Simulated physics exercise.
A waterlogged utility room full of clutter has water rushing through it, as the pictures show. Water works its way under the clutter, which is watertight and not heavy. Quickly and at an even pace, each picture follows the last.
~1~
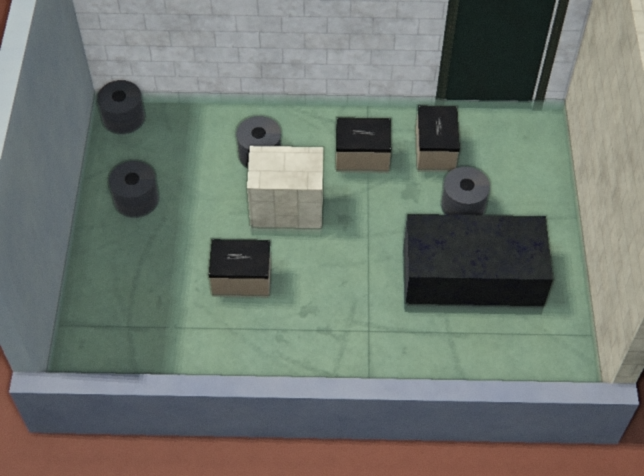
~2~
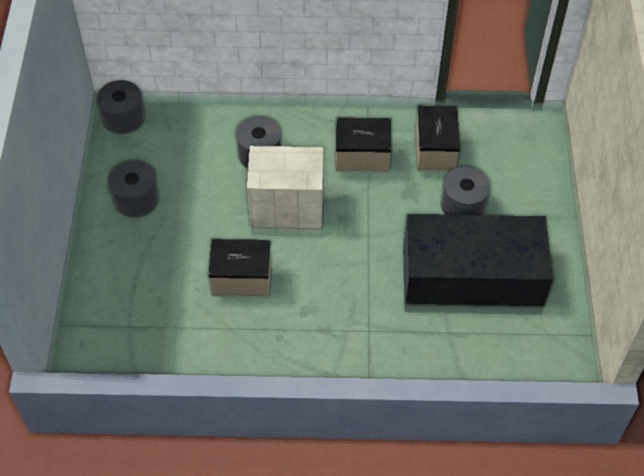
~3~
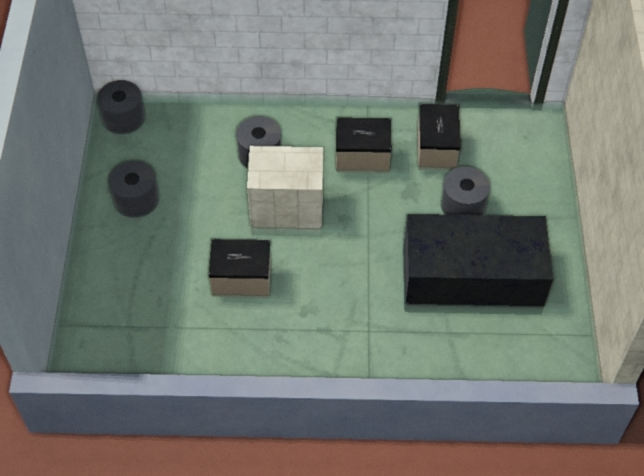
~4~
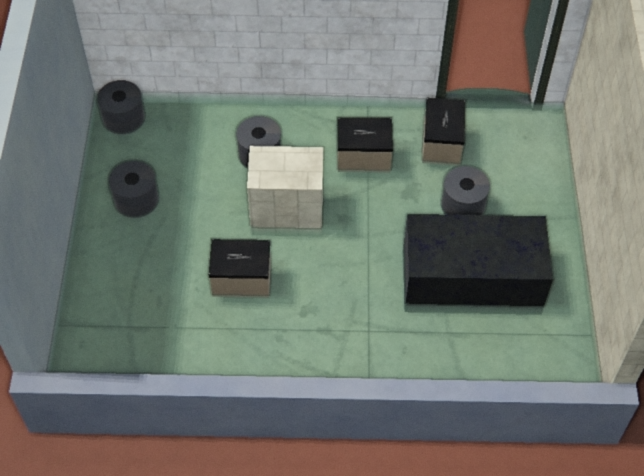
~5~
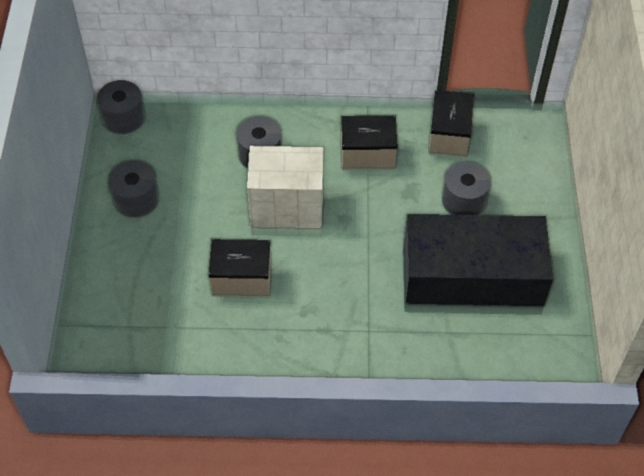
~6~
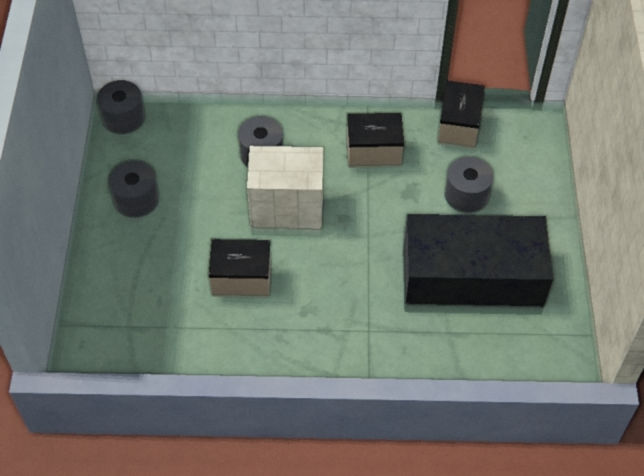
To begin with, dark-topped boxes, gray cylinders, a pale block and a large black block sit still on a green floor as the dark door at the back gives way to an opening. Then the box nearest the doorway drifts slightly right and back, and its neighbor shifts a little right.
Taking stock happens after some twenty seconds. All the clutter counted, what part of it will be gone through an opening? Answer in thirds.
One to two thirds.
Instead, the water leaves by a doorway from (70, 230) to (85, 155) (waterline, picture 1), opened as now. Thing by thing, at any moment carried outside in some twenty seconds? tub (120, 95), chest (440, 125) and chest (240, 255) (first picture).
My answer, each in turn: Lost, not lost, lost.
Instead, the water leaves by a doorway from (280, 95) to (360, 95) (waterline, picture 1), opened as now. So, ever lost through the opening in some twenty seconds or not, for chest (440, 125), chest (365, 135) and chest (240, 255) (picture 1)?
The three read escape, escape and no escape, respectively.
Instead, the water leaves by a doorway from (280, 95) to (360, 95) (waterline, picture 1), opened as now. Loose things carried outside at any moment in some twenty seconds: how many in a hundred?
Share reached: 40 %.
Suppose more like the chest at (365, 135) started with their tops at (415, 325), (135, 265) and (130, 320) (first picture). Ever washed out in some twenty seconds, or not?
Remains, remains, remains.
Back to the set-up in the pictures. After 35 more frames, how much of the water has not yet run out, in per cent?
Roughly 62 in a hundred.
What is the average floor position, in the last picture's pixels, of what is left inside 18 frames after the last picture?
What remains is centred near (250, 182).
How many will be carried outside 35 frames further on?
Total: 4.
A moment on, 1 of 7 are out; 6 afloat.
Next, 3 of 7 are out; 4 afloat.
Later, 4 of 7 are out; 3 afloat.
In the end, 4 of 7 are out; 3 afloat.
